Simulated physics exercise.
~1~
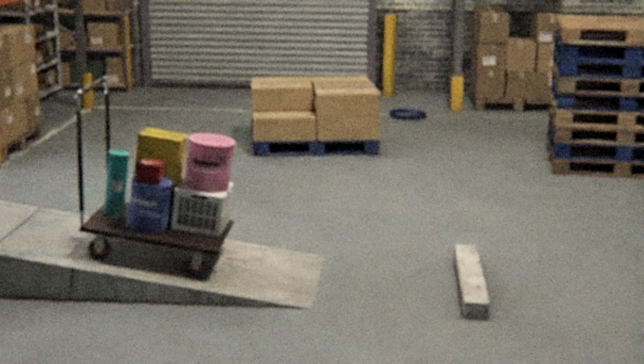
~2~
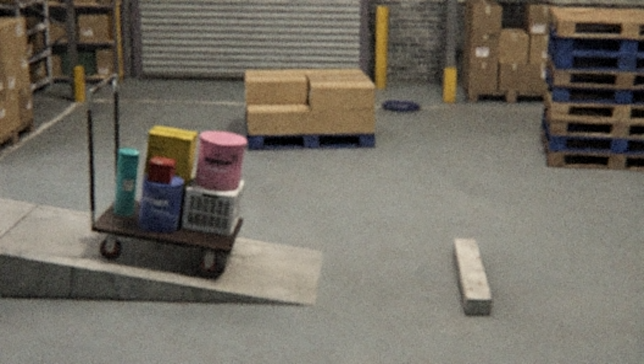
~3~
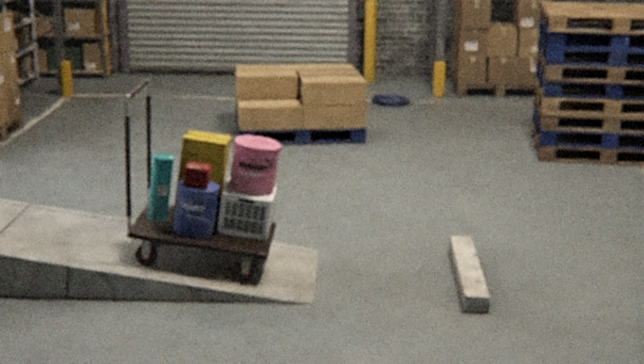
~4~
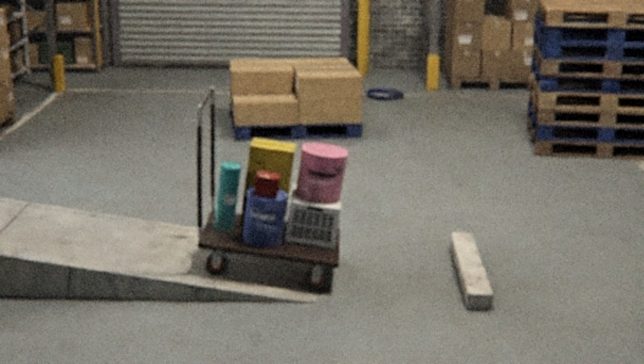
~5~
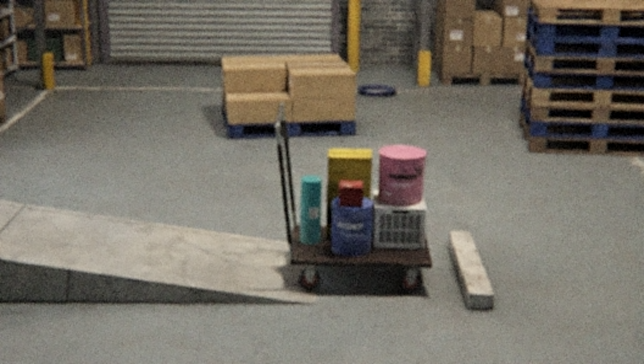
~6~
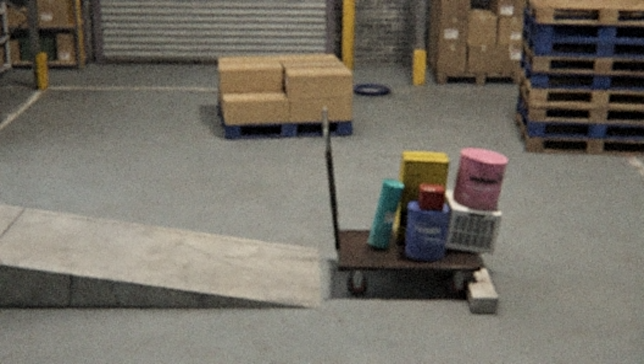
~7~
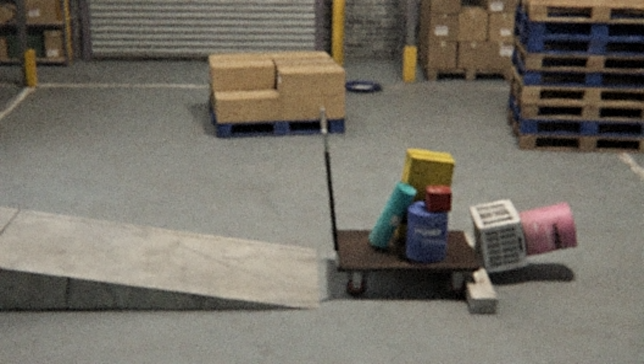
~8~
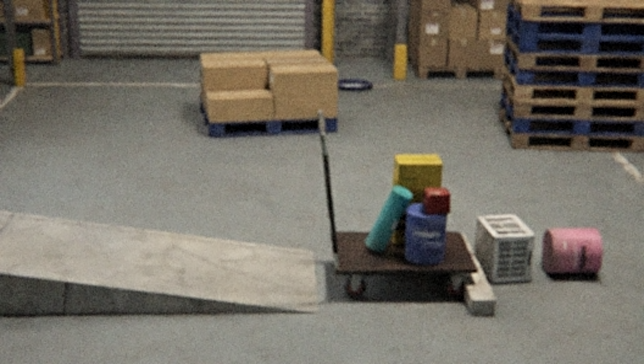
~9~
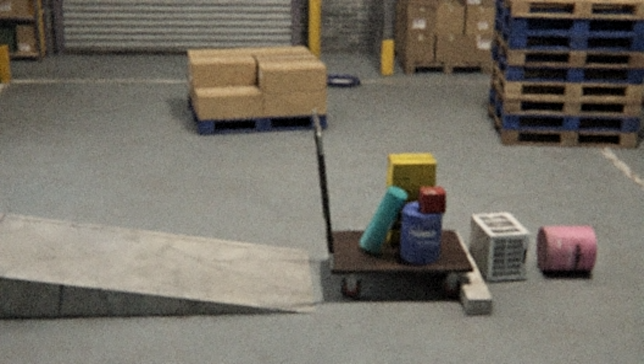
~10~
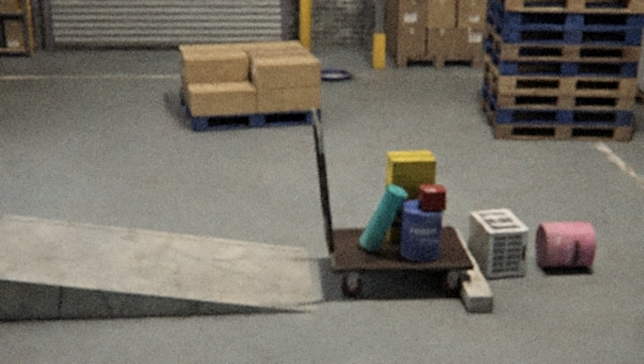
A loaded trolley rolled down a ramp to the right and stopped against a kerb, throwing the white crate and pink pail off the front onto their sides, while the yellow box, blue pail, red parcel and leaning turquoise canister stayed aboard.
